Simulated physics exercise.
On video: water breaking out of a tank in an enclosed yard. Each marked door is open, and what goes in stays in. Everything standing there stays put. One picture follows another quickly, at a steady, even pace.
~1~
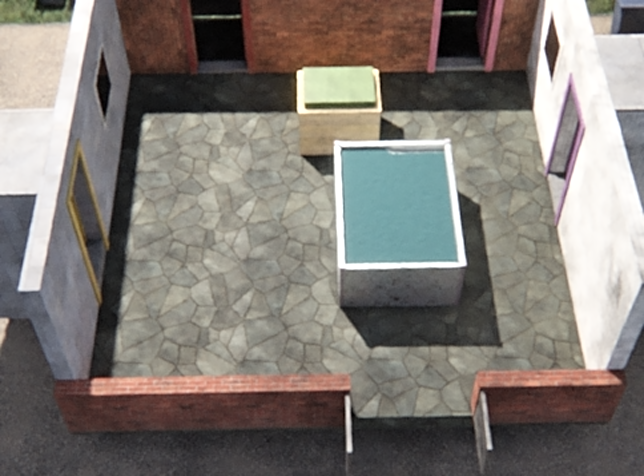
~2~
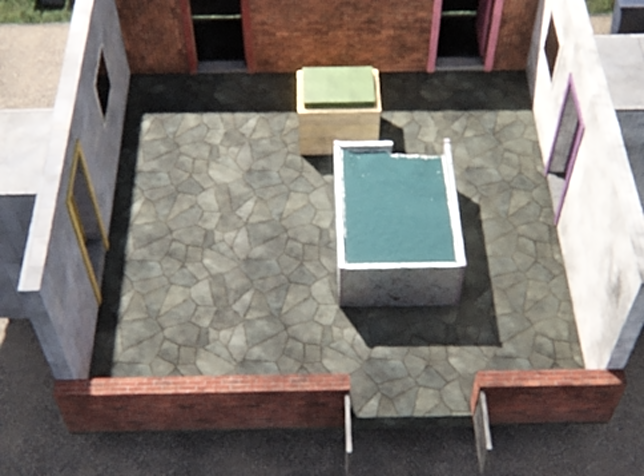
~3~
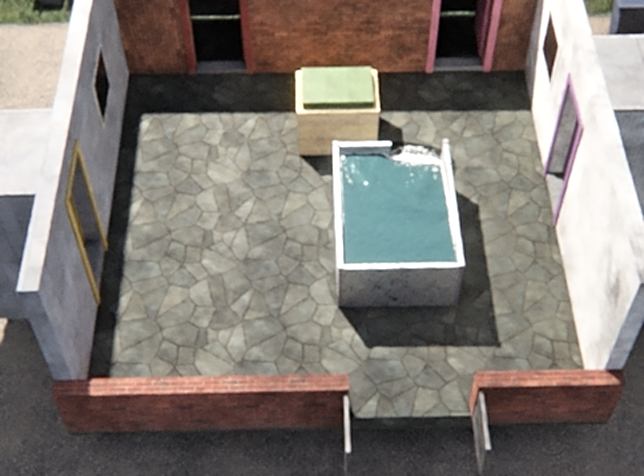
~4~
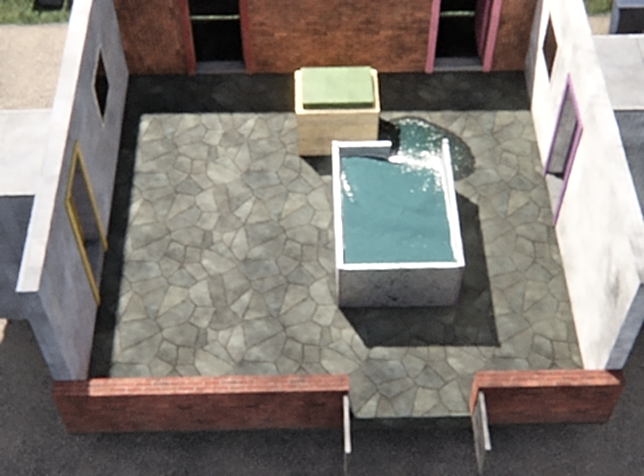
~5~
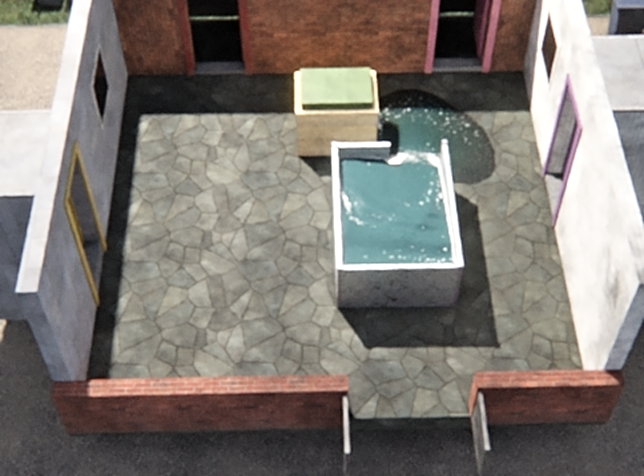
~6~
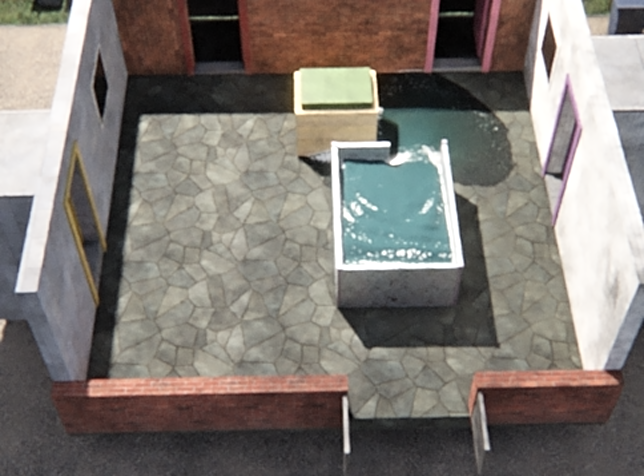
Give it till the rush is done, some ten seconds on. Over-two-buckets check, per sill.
Yellow door: Within two, purple door: Within two, pink door: Over, red door: Within two.
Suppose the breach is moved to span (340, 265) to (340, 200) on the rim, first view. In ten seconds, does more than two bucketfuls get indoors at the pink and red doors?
The pink door falls short, the red door exceeds the limit.
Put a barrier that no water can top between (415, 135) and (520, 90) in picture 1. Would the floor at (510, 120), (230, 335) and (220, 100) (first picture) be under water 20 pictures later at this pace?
Taking the points in the order given, they are inundated, high and dry and inundated.
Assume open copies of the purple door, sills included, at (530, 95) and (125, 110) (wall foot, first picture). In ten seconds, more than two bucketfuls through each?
In order: Exceeds it, falls short.
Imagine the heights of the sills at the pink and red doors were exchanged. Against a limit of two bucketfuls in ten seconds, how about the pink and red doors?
The pink door goes past the mark, the red door falls short.
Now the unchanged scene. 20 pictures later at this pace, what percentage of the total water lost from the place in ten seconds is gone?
I'd estimate some 50 per cent.
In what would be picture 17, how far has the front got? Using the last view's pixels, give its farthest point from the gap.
Front's tip: Near (199, 78).
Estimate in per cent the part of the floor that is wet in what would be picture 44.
I'd say close to 70 per cent.
A moment on, water covers 20 % of the floor; the yellow door not reached, the purple door not reached, the pink door over two buckets in, the red door not reached.
Next, water covers 25 % of the floor; the yellow door not reached, the purple door wet at the sill, nothing in, the pink door far over two buckets in, the red door wet at the sill, nothing in.
Then, water covers 40 % of the floor; the yellow door not reached, the purple door wet at the sill, nothing in, the pink door far over two buckets in, the red door wet at the sill, nothing in.
Later, water covers 70 % of the floor; the yellow door wet at the sill, nothing in, the purple door wet at the sill, nothing in, the pink door far over two buckets in, the red door wet at the sill, nothing in.
In the end, water covers 95 % of the floor; the yellow door wet at the sill, nothing in, the purple door wet at the sill, nothing in, the pink door far over two buckets in, the red door wet at the sill, nothing in.
